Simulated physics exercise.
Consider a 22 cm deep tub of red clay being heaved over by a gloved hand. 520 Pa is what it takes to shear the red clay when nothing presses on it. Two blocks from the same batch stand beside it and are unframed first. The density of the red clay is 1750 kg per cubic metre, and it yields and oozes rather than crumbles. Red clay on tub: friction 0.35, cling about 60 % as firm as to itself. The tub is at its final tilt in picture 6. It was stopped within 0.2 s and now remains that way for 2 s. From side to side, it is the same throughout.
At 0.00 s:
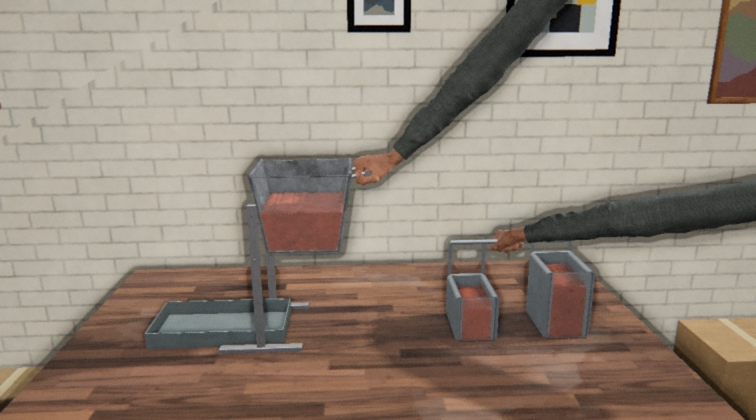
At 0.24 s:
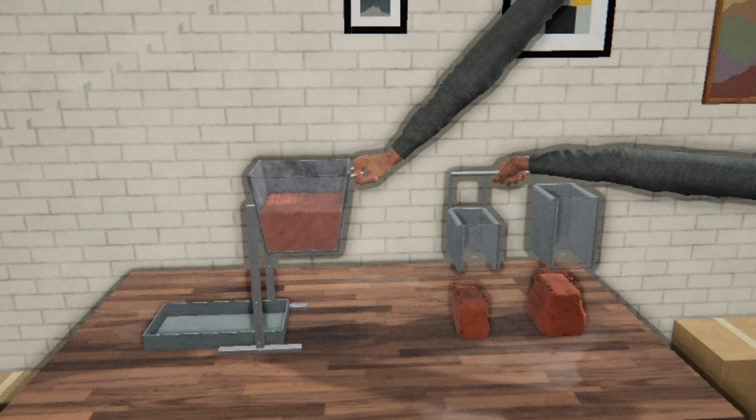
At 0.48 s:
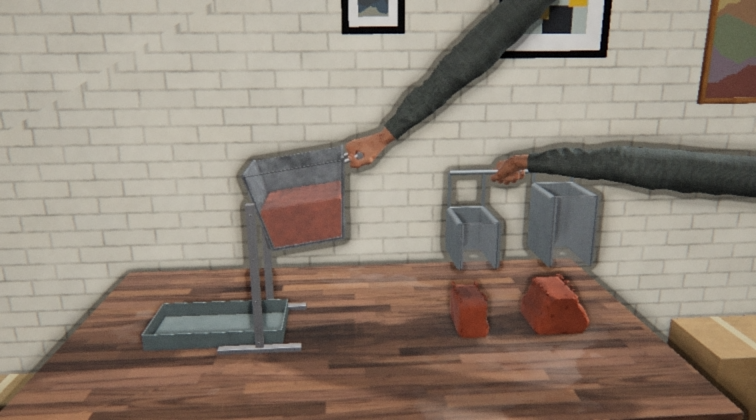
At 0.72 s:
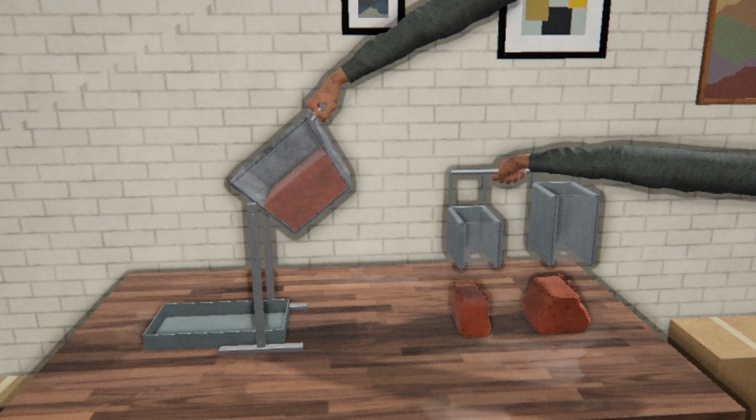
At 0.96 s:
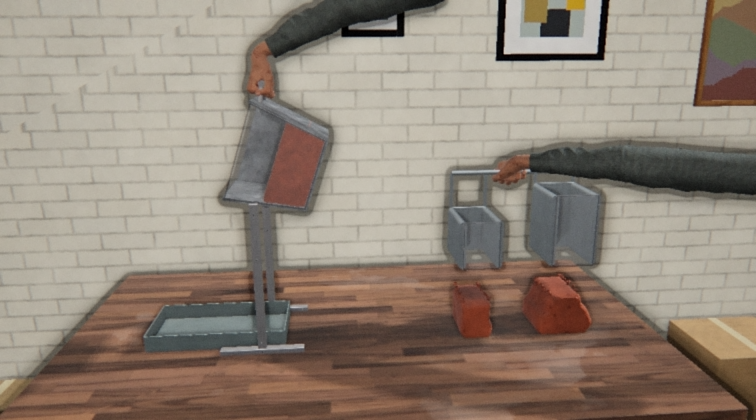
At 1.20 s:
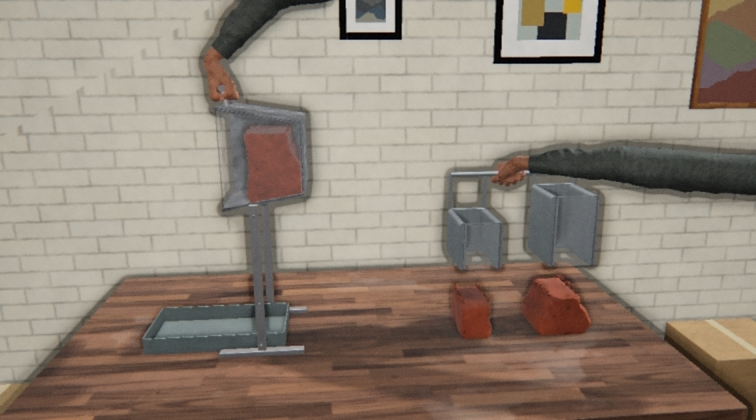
The clip shows one hand lifting two gray molds off red clay blocks, the larger of which slumps, before another hand tilts a stand-mounted tub of red clay leftward onto its side, the clay staying inside.
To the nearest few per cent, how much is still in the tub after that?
About 55 %.
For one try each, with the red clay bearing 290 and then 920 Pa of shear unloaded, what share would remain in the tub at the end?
In turn about 55 %, 100 %.
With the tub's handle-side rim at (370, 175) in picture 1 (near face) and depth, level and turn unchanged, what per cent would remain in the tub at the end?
I'd put it at close to 50 per cent.
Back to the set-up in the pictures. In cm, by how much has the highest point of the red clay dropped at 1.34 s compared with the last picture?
Around 5 cm below its level in the last picture.
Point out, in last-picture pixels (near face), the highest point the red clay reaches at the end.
I'd point to somewhere around (285, 166).
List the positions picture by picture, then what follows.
The first picture shows handle-side rim at (348, 175), tilt 0 degrees; highest point of the red clay at (297, 212); test blocks 11 cm, 18 cm high (left to right).
The second picture shows handle-side rim at (347, 175), tilt 0 degrees; highest point of the red clay at (296, 212); test blocks 11 cm, 15 cm high (left to right).
The third picture shows handle-side rim at (341, 160), tilt 9 degrees; highest point of the red clay at (337, 198); test blocks 11 cm, 13 cm high (left to right).
The fourth picture shows handle-side rim at (304, 119), tilt 39 degrees; highest point of the red clay at (323, 155); test blocks 11 cm, 13 cm high (left to right).
The fifth picture shows handle-side rim at (249, 104), tilt 71 degrees; highest point of the red clay at (287, 125); test blocks 11 cm, 13 cm high (left to right).
The sixth picture shows handle-side rim at (215, 111), tilt 90 degrees; highest point of the red clay at (253, 133); test blocks 11 cm, 13 cm high (left to right).
By 1.34 s, the tub is at 90 degrees and holds 100 %.
By 1.51 s, the tub is at 90 degrees and holds 78 %.
By 1.68 s, the tub is at 90 degrees and holds 63 %.
By 1.85 s, the tub is at 90 degrees and holds 55 %.
By 3.20 s, at the end, the tub is at 90 degrees and holds 55 %.
